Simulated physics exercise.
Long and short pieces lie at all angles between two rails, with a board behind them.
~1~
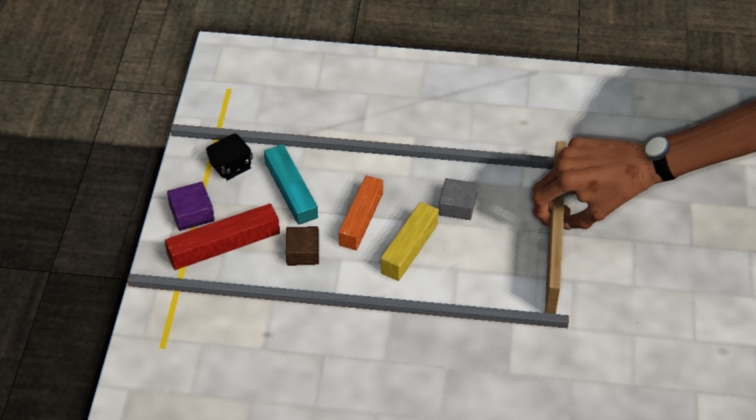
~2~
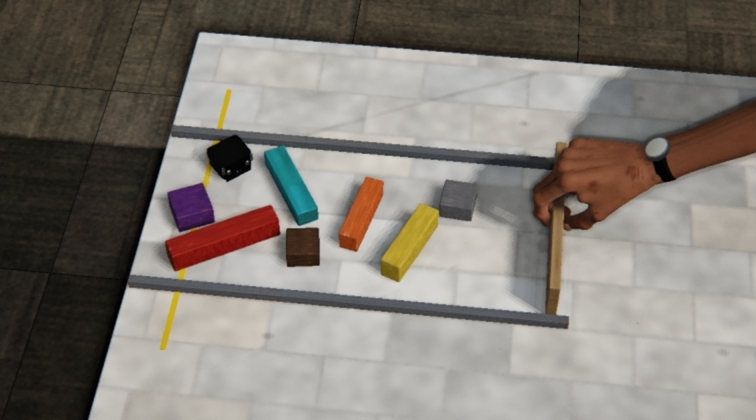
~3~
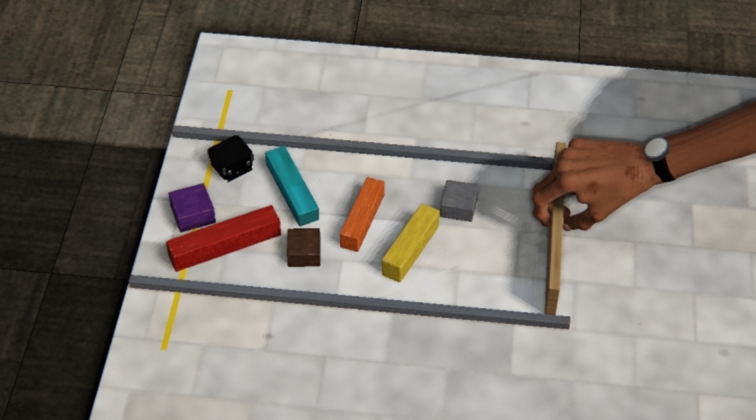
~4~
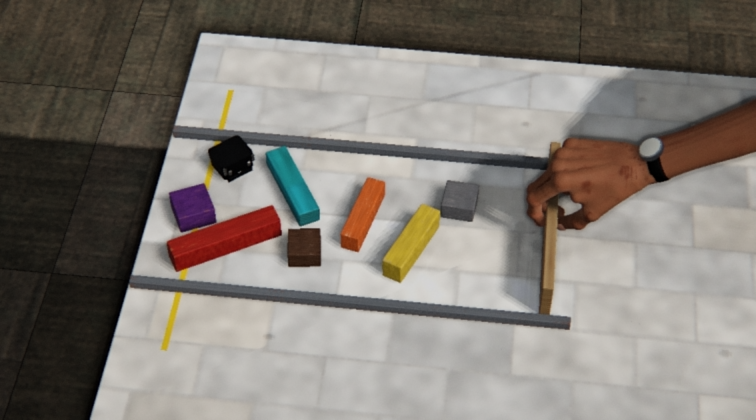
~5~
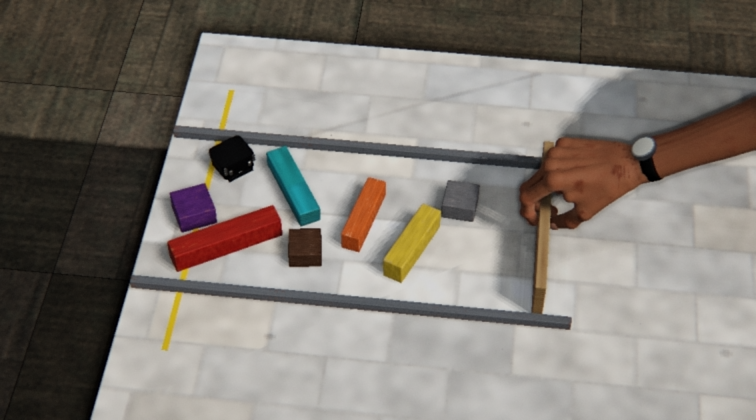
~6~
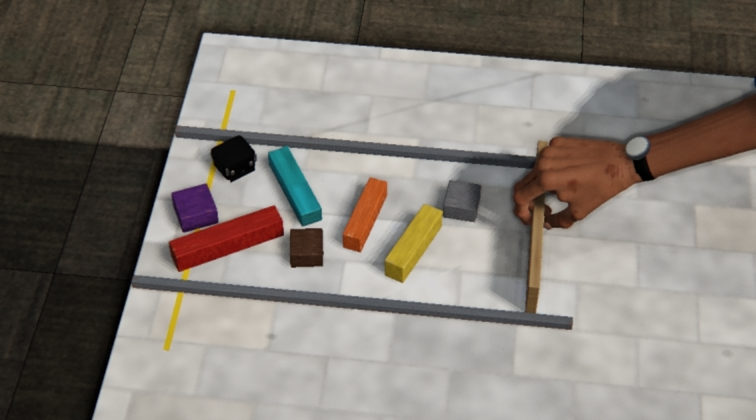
A wooden board, gripped by a hand wearing a watch, stays almost still at the right end of two gray rails, then slides slightly left toward the blocks. The purple, black, red, teal, brown, orange, yellow and gray pieces lie scattered between the rails, untouched, with a gap still before the board.
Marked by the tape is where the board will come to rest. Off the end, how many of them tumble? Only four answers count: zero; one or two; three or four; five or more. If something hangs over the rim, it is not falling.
The table loses three or four pieces.
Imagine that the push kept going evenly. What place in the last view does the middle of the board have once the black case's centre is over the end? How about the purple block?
Near (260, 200), then near (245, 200).
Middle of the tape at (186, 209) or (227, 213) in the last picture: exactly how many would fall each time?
You'd find 6 and then 3 on the floor.
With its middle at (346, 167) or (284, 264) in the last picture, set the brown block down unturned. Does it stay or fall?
So in the first try it is not lost, and in the second it is not lost.
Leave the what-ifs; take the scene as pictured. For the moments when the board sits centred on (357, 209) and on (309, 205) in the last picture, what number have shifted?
Counts: 5 / 7.
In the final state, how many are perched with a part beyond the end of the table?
That comes to 2 of them.
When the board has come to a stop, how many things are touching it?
2 in contact.
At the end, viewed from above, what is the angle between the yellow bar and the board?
Around 0 degrees.
A little later, none off yet; purple block at rest near (195, 208); black case at rest near (234, 159); red bar at rest near (227, 238).
Next, none off yet; purple block at rest near (195, 208); black case at rest near (234, 159); red bar moving near (217, 240).
Later still, none off yet; purple block shifted about its own width near (162, 206); black case shifted well along near (161, 155); red bar shifted about its own width near (150, 248).
When it is over, the number that fall off is three or four; down, turquoise stick, red bar, black case and purple block.
